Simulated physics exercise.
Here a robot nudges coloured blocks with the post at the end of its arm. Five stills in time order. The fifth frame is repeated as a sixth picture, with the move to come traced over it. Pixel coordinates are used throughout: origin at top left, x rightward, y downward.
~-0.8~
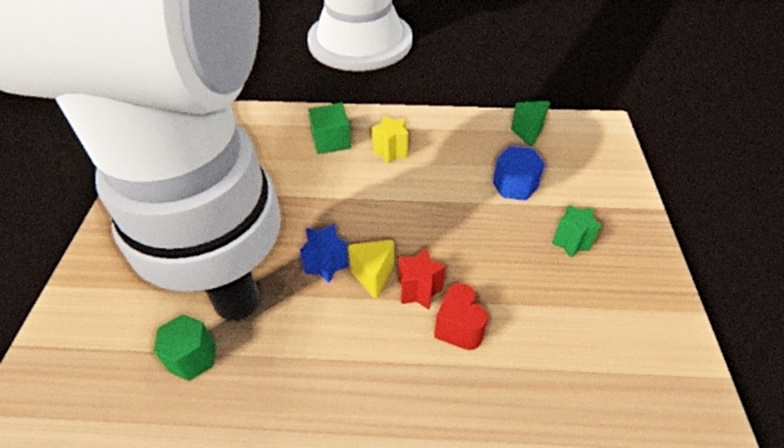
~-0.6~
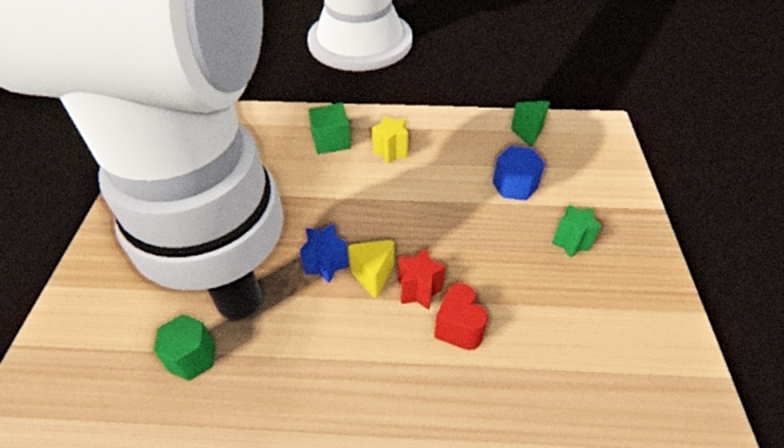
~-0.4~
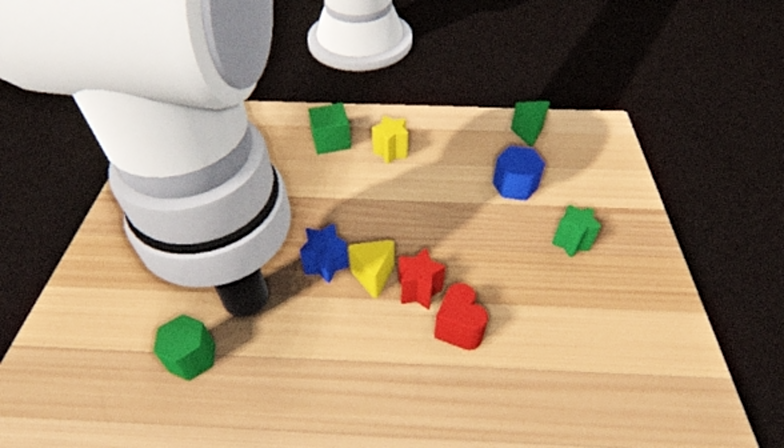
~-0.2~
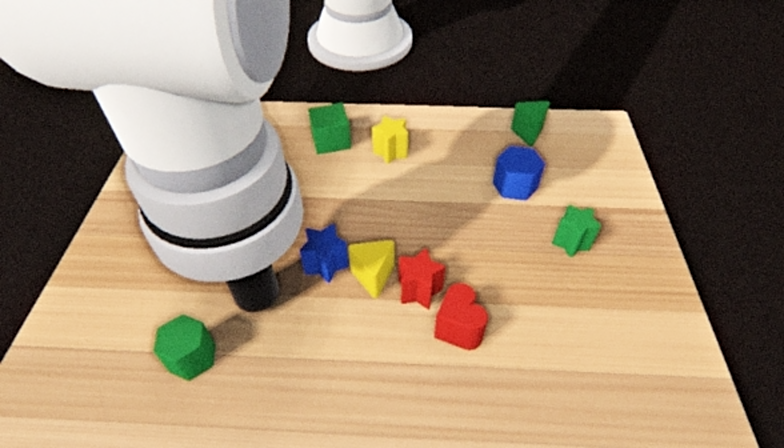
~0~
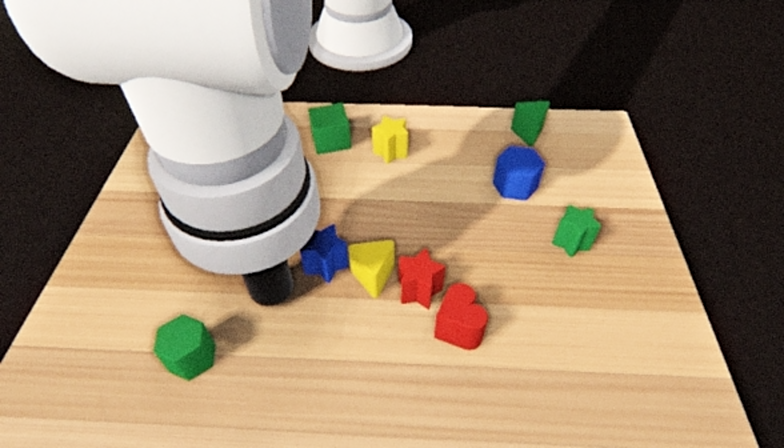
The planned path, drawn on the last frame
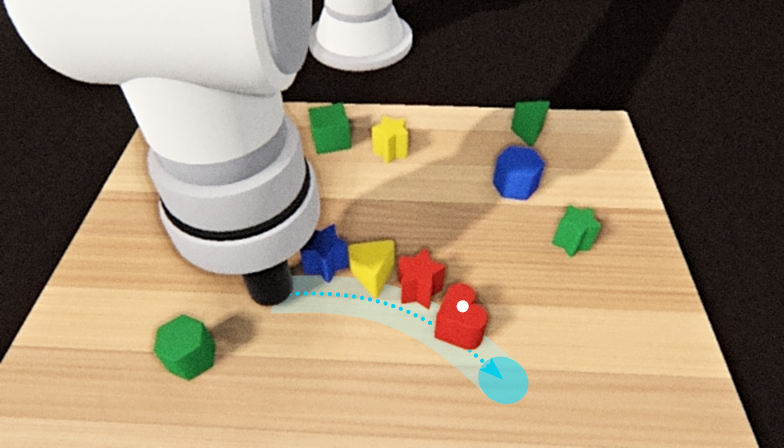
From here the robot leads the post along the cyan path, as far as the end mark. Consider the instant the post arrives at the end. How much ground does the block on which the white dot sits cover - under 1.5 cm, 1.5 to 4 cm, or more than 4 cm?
Final distance: More than 4 cm.
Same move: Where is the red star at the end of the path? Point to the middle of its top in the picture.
Its top middle is near (446, 268).
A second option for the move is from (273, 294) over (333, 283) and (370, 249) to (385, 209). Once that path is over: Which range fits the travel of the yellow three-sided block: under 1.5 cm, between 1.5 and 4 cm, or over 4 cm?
It shifts 1.5 to 4 cm.
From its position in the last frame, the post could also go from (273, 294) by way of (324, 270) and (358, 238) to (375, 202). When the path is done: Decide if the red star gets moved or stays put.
That block will keep its spot.
The drawn path runs from (273, 294) via (355, 297) and (432, 324), ending at (503, 380); the dot is on the red heart.
What follows on the original path. One third of the way, post at (355, 290); blue star at (330, 239), turned 30° anticlockwise; yellow three-sided block at (382, 252), turned 15° anticlockwise.
Two thirds of the way, post at (434, 318); blue star at (330, 239), turned 30° anticlockwise; yellow three-sided block at (391, 249), turned 30° anticlockwise; red star at (446, 268), turned 65° anticlockwise; red heart at (480, 312).
At the end, post at (505, 374); blue star at (330, 239), turned 30° anticlockwise; yellow three-sided block at (391, 249), turned 30° anticlockwise; red star at (446, 268), turned 65° anticlockwise; red heart at (549, 337), turned 60° anticlockwise.
